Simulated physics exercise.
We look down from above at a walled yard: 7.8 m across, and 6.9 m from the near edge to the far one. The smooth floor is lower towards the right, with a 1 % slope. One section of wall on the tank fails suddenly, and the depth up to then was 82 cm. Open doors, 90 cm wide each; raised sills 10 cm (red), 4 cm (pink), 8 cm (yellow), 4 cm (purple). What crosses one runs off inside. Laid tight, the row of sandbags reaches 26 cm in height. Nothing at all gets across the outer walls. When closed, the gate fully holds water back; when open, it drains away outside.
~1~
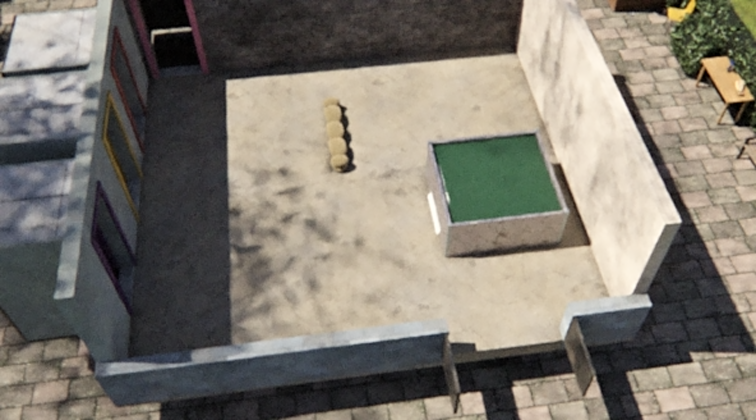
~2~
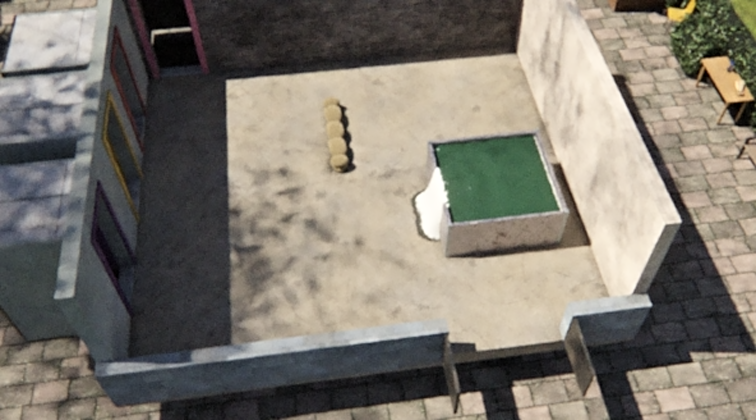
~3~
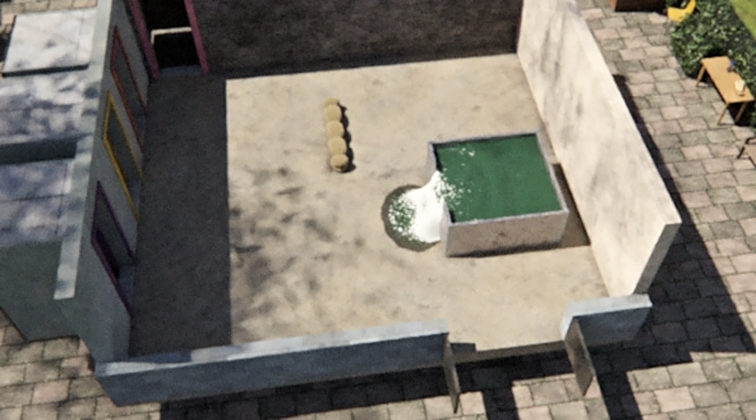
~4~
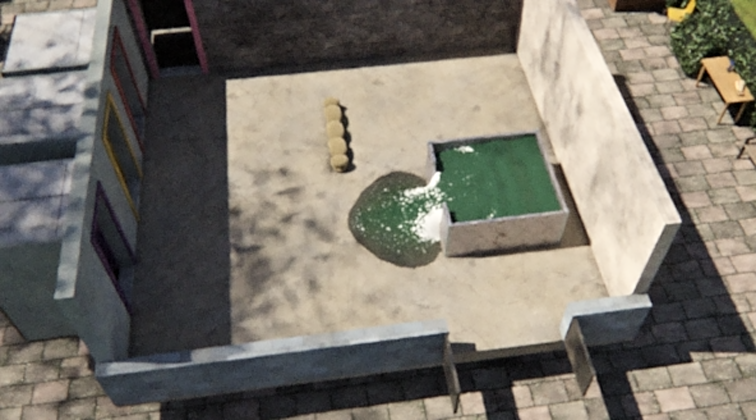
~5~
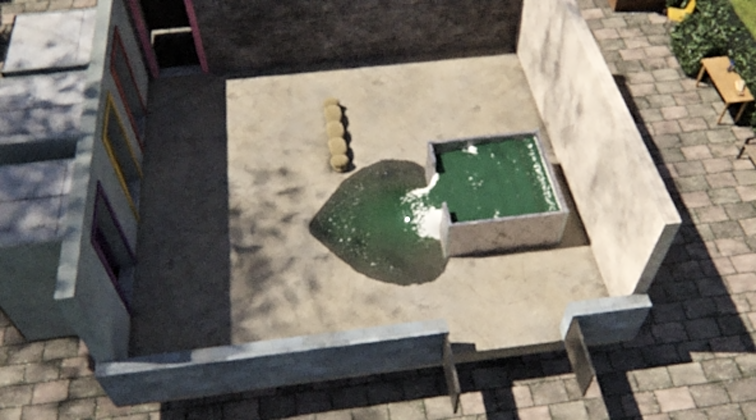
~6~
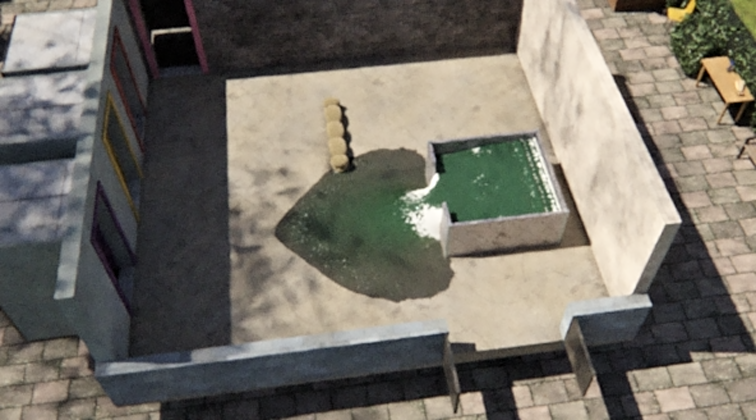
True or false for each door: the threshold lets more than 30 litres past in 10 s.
Red door false, pink door true, yellow door true, purple door true.
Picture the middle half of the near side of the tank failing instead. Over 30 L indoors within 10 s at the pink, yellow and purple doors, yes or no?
Compared with the limit, pink is lower, yellow is lower and purple is lower.
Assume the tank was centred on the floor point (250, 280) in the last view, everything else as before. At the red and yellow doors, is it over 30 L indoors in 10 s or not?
Red door held, yellow door held.
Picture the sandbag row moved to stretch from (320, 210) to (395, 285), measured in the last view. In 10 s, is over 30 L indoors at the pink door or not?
Checked against the limit, pink is too much.
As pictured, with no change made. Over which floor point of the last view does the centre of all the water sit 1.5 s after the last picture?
Its balance point sits around (394, 218).
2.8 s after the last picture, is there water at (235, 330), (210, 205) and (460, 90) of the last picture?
Listed in turn: Swamped / swamped / spared so far.
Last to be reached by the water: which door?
Pink.
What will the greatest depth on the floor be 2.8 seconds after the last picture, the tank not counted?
Max around 26 cm.
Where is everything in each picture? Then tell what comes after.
Still water, 82 cm deep, in the tank at (495, 179), in the first frame.
The front is at (430, 237), 0.5 m from the gap at (439, 203); 0.3 m2 of floor is under water; 82 cm left at the back of the tank, in the second frame.
The front is at (392, 233), 0.9 m from the gap at (439, 205); 1.0 m2 of floor is under water; 82 cm left at the back of the tank, in the third frame.
The front is at (353, 229), 1.6 m from the gap at (439, 205); 2.2 m2 of floor is under water; 81 cm left at the back of the tank, in the fourth frame.
The front is at (316, 233), 2.2 m from the gap at (439, 205); 4.1 m2 of floor is under water; 72 cm left at the back of the tank, in the fifth frame.
Water pours out at (439, 205) and has run 2.8 m, to (282, 237); typically 5 cm deep outside, 68 cm at the tank's back, in the sixth frame.
Then, 0.7 s after the last picture water covers 35 % of the floor and is deepest (46 cm) near (432, 215); red door not reached, pink door not reached, yellow door not reached, purple door not reached.
Then, 1.5 s after the last picture water covers 50 % of the floor and is deepest (32 cm) near (432, 215); red door not reached, pink door not reached, yellow door 18 cm at the sill, 7 L in, purple door 10 cm at the sill, 20 L in.
Then, 2.8 s after the last picture water covers 55 % of the floor and is deepest (26 cm) near (432, 215); red door 11 cm at the sill, 5 L in, pink door 6 cm at the sill, 0 L in, yellow door 16 cm at the sill, 66 L in, purple door 17 cm at the sill, 104 L in.
Then, 5.3 s after the last picture water covers 60 % of the floor and is deepest (16 cm) near (432, 215); red door 8 cm at the sill, 7 L in, pink door 10 cm at the sill, 64 L in, yellow door 10 cm at the sill, 96 L in, purple door 10 cm at the sill, 183 L in.
Then, 9.3 s after the last picture water covers 90 % of the floor and is deepest (8 cm) near (432, 215); red door 5 cm at the sill, 7 L in, pink door 6 cm at the sill, 134 L in, yellow door 4 cm at the sill, 98 L in, purple door 4 cm at the sill, 210 L in.
